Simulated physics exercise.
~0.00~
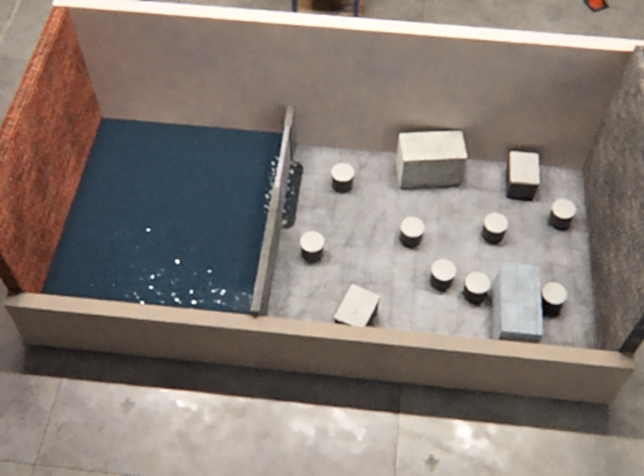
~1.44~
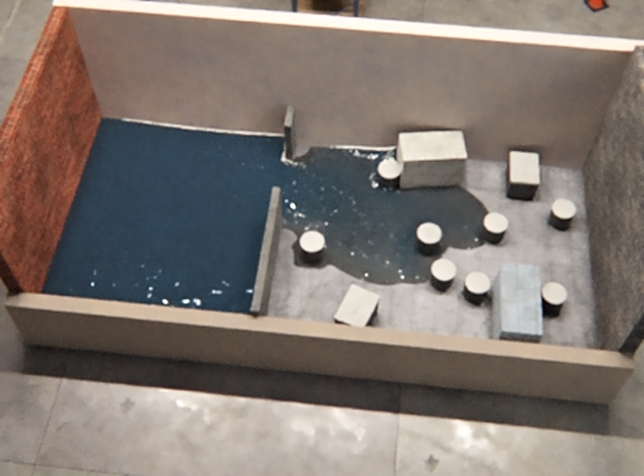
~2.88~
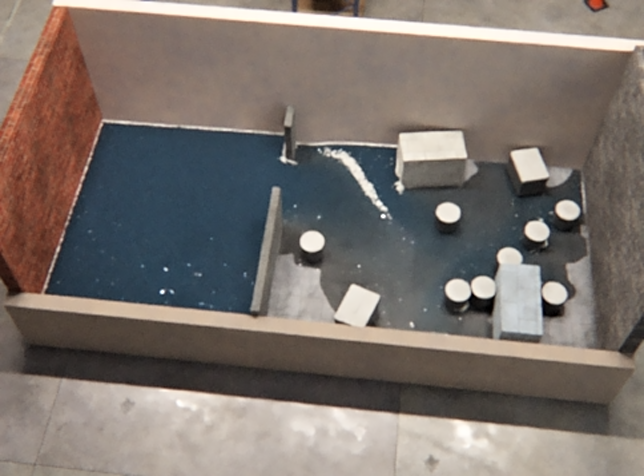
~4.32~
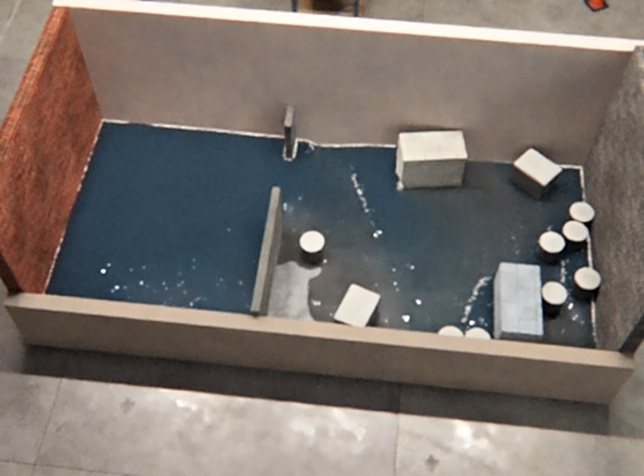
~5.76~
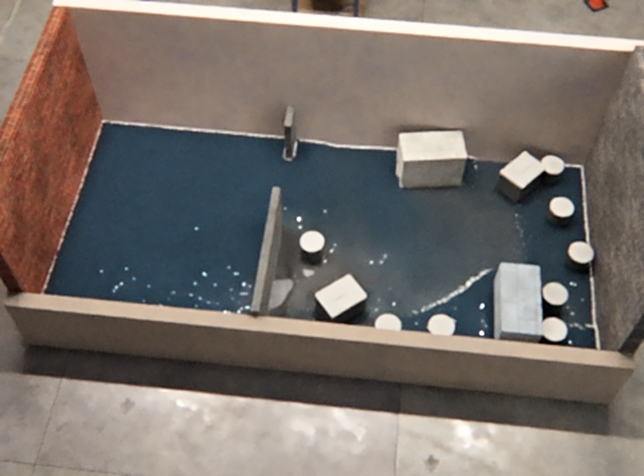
In two adjoining walled rooms seen from above, dark water from the left room pours through an opened doorway and spreads across the dry right floor, pushing several pale round pails toward the right and front walls, until water covers nearly everything and a few pails drift back left.
